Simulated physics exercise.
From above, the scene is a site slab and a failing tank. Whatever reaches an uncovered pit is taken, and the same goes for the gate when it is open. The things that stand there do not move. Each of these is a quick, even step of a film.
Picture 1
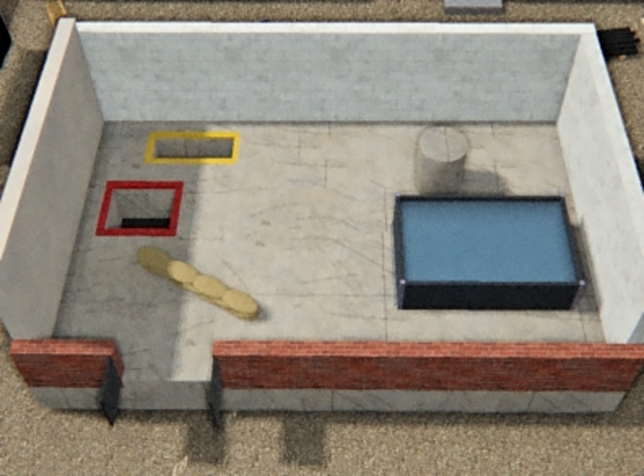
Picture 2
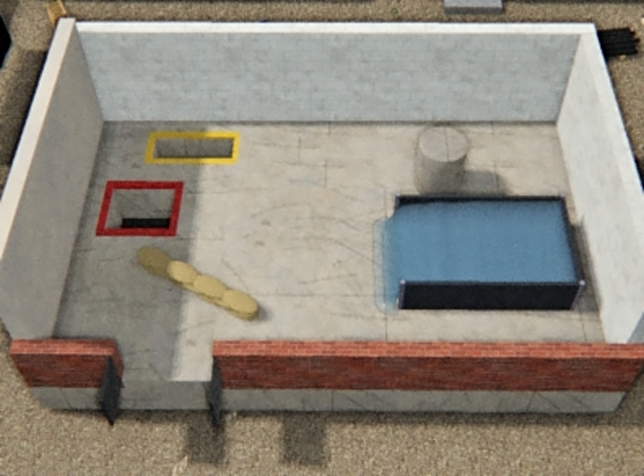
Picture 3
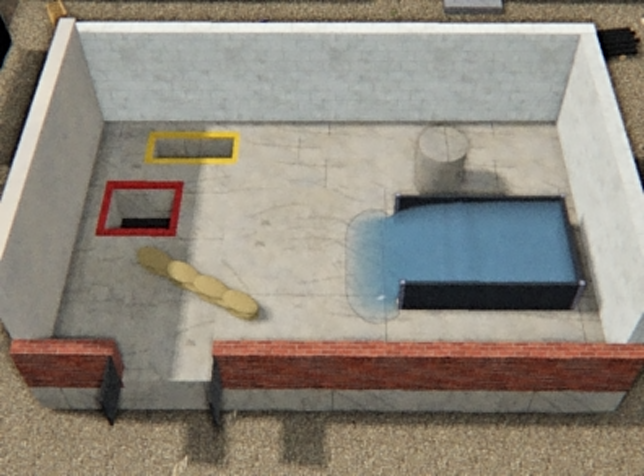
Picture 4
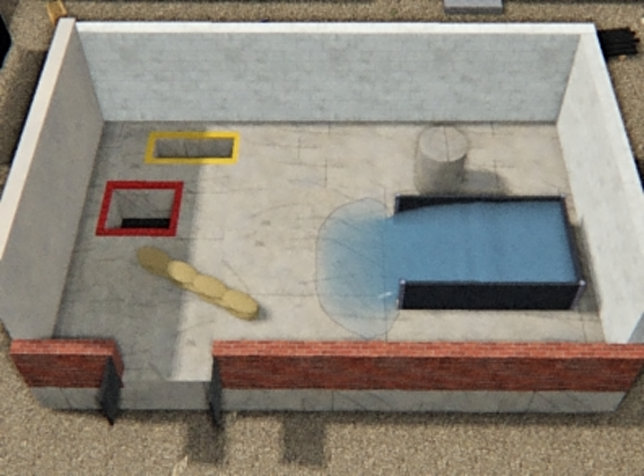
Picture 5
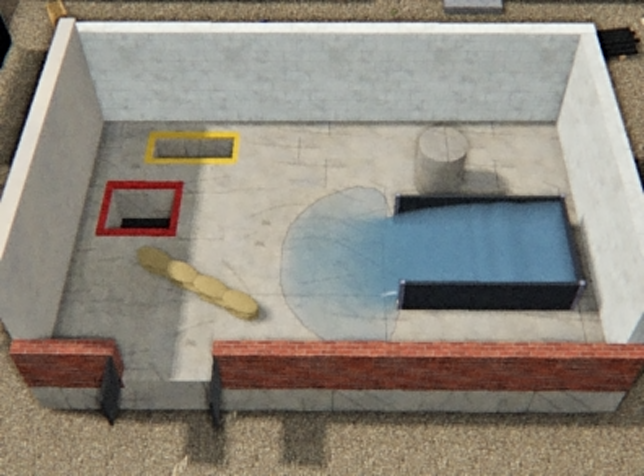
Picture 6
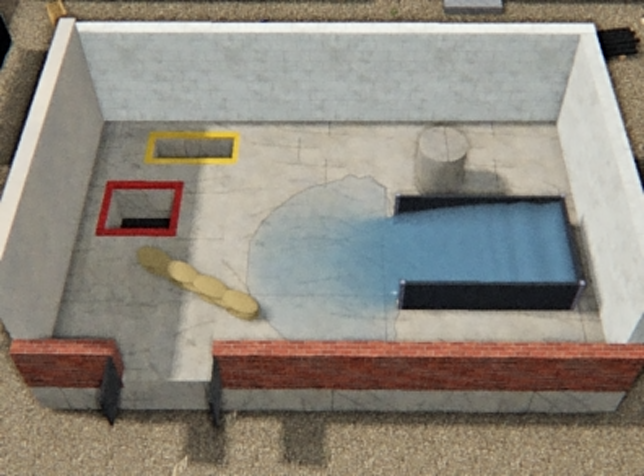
To begin with, a dark-walled open tank of blue water sits whole and still on the right of a walled concrete slab. Then its left side gives way and water pours out leftward, fanning across the floor in a widening, thinning sheet that nears the row of tan rounded shapes.
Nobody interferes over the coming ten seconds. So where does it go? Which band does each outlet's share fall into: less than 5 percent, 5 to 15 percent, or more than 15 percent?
The gate carries off five to fifteen per cent, the yellow pit carries off upward of fifteen per cent, the red pit carries off upward of fifteen per cent.
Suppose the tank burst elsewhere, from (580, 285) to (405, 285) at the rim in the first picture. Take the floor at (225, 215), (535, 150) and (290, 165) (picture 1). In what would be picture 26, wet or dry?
Spot by spot: Soaked through, then soaked through, then unaffected.
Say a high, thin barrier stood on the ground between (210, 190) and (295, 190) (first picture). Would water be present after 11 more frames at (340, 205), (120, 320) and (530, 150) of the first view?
As the points were listed, they come out taken by the flood, free from flooding, and finally free from flooding.
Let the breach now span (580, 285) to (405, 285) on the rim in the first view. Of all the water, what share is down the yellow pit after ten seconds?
Yellow takes 14 in a hundred.
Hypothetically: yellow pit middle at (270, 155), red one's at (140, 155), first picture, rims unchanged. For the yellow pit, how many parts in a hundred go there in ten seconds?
Note: Yellow pit, 14 percent.
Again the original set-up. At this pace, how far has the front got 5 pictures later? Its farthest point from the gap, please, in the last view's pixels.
Farthest reach: (119, 241).
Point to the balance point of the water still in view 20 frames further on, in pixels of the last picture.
I'd say near (313, 260).
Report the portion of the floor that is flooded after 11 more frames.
Estimated share: About 45 %.
A moment on, water covers 35 % of the floor; the gate 0 %, the yellow pit 0 %, the red pit 0 %.
Next, water covers 45 % of the floor; the gate 1 %, the yellow pit 1 %, the red pit 5 %.
Then, water covers 60 % of the floor; the gate 3 %, the yellow pit 5 %, the red pit 15 %.
Later, water covers 65 % of the floor; the gate 5 %, the yellow pit 15 %, the red pit 24 %.
In the end, water covers 70 % of the floor; the gate 8 %, the yellow pit 26 %, the red pit 26 %.
